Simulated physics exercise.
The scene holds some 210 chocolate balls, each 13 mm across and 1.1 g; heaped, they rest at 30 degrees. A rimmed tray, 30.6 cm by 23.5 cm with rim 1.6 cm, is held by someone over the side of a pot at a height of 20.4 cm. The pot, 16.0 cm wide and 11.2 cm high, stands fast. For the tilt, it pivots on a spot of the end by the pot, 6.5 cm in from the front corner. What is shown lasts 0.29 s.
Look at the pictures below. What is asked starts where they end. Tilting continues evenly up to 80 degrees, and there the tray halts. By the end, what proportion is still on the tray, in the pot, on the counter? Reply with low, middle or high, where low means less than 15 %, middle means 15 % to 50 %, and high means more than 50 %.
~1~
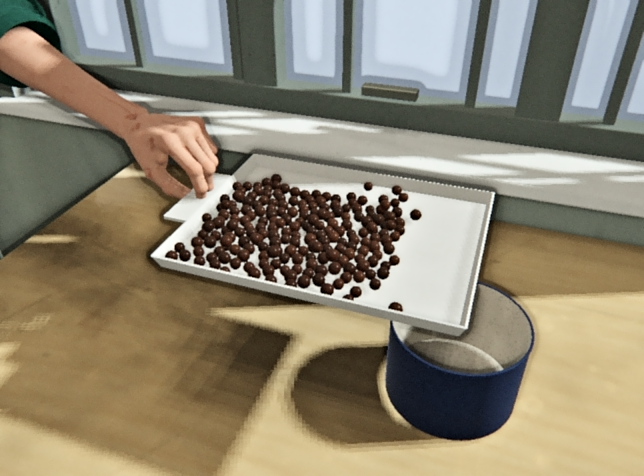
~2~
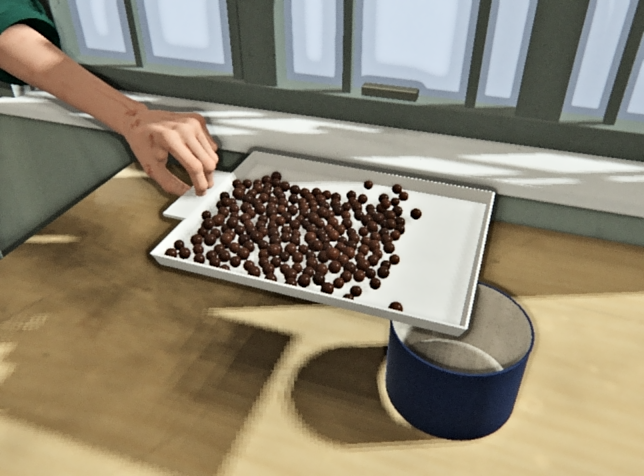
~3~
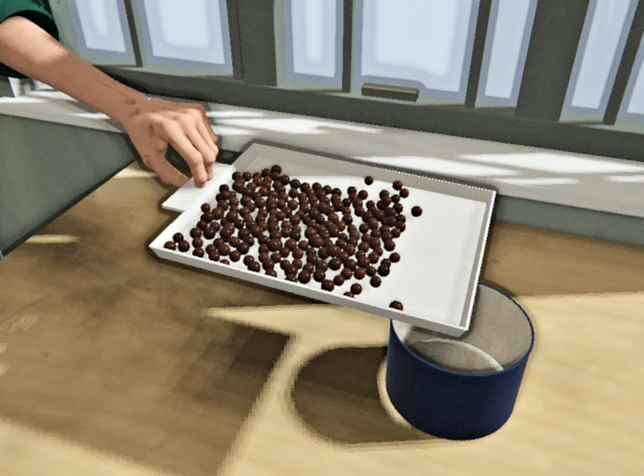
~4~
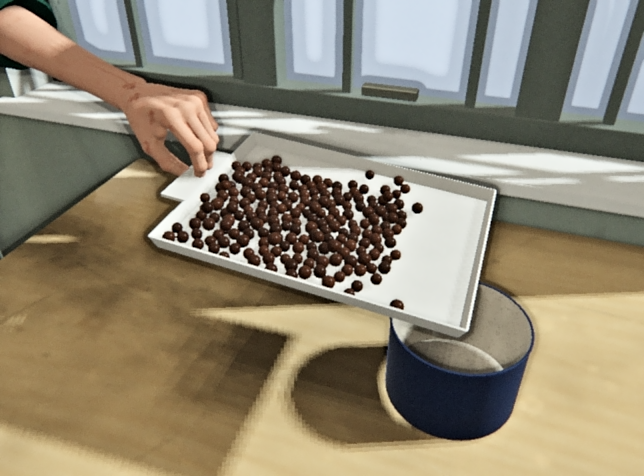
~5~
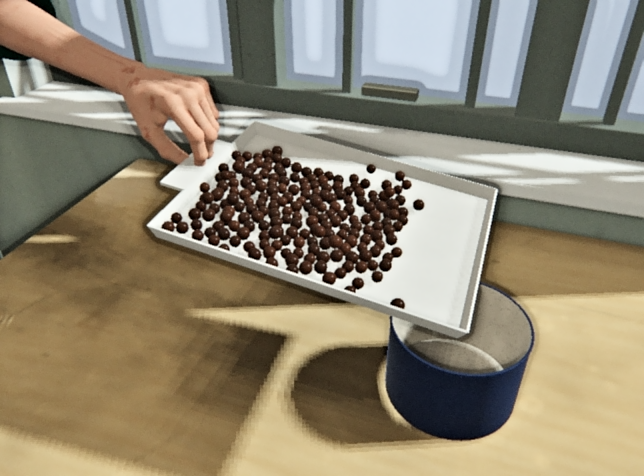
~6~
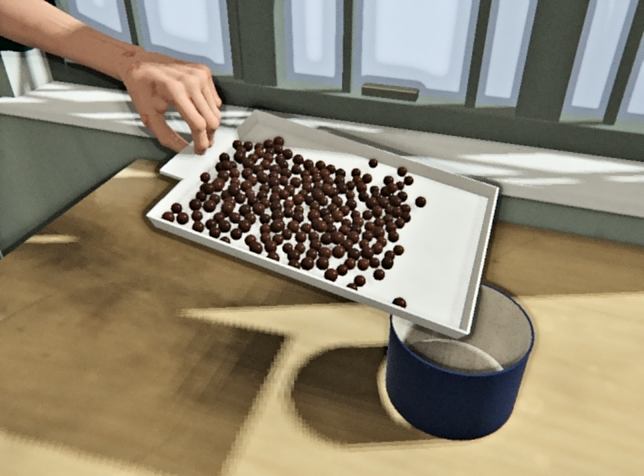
My answer: Left on the tray - low; pot - middle; counter - high.
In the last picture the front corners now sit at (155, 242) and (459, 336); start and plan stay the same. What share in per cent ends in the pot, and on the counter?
You'd end with pot at 0 and counter at 100.
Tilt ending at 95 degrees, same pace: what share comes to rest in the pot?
Share in the pot: Around 35 %.
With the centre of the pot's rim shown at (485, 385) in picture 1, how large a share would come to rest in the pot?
The share would be some 85 per cent.
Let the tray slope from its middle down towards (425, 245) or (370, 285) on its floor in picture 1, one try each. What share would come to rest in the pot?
The share comes to roughly 50 in a hundred, then roughly 0 in a hundred.
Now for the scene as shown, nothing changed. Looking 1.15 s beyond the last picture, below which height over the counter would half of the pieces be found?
Some 20 cm above the counter.
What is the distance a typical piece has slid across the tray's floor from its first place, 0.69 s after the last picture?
It has moved some 12 cm from its start.
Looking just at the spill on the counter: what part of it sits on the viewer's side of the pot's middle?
90 %.
Then, 0.69 s after the last picture, tilt 43 degrees; the tray holds 95 %, the pot 0 %.
Then, 1.15 s after the last picture, tilt 65 degrees; the tray holds 55 %, the pot 10 %.
Then, 1.68 s after the last picture, tilt 80 degrees; the tray holds 5 %, the pot 30 %.
In the end, tray 0 %, pot 35 %, counter 65 %.
